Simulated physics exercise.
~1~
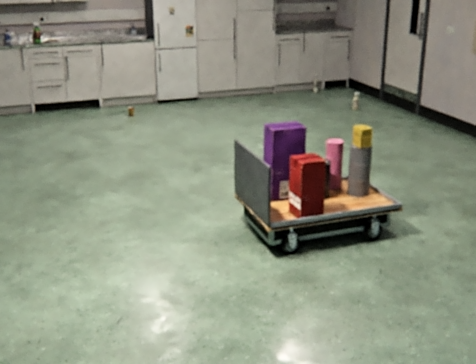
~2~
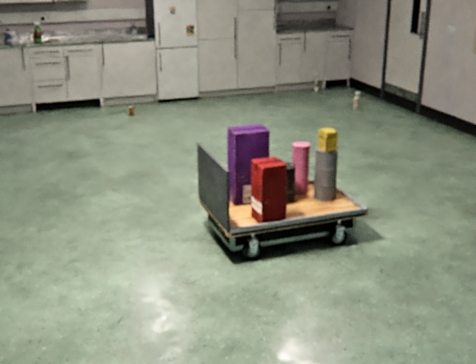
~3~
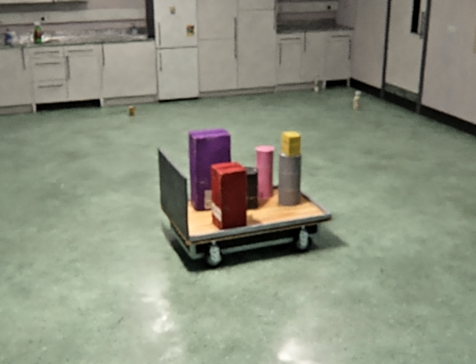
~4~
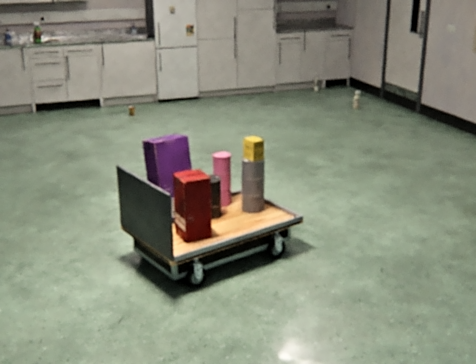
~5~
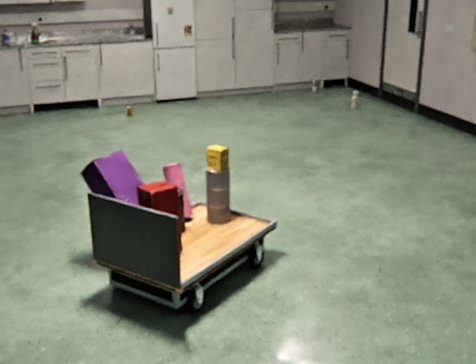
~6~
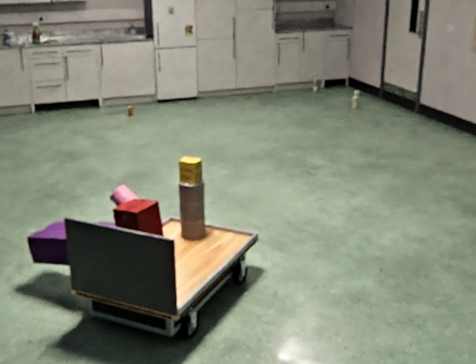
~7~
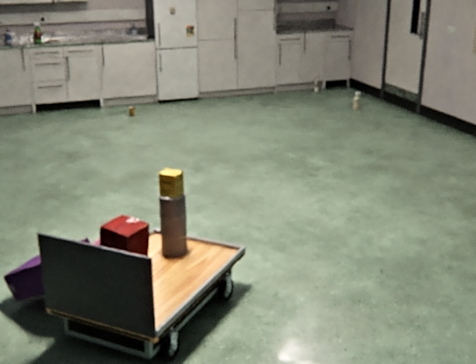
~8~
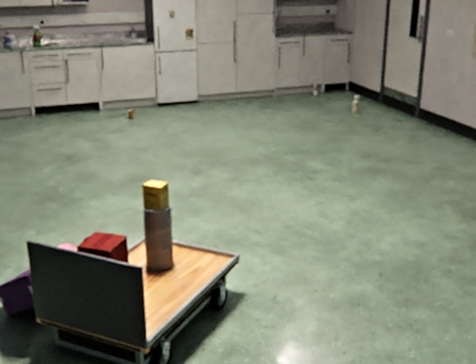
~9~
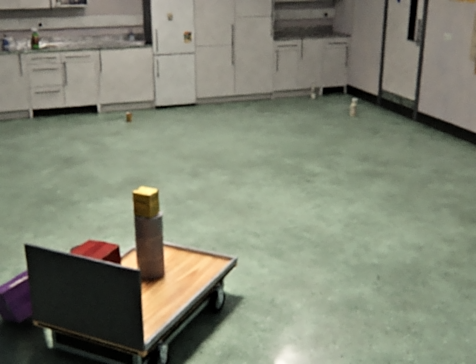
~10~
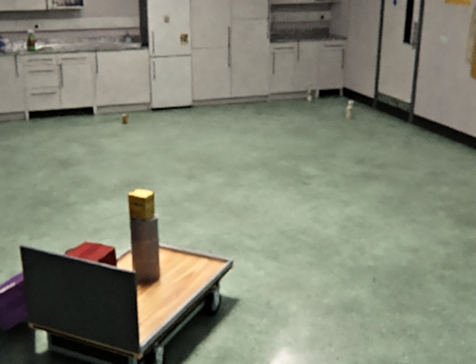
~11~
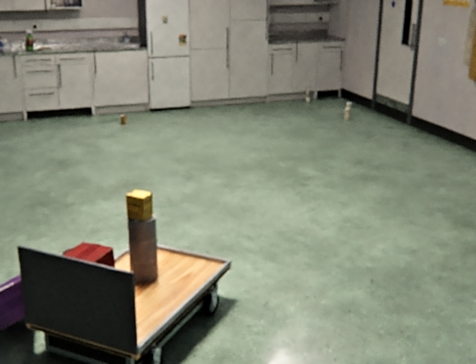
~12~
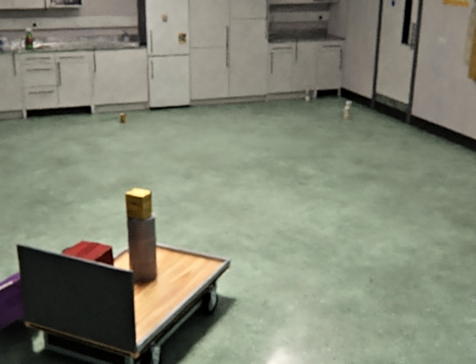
In a kitchen area, a turning cart sheds its purple box and pink canister, then stops.
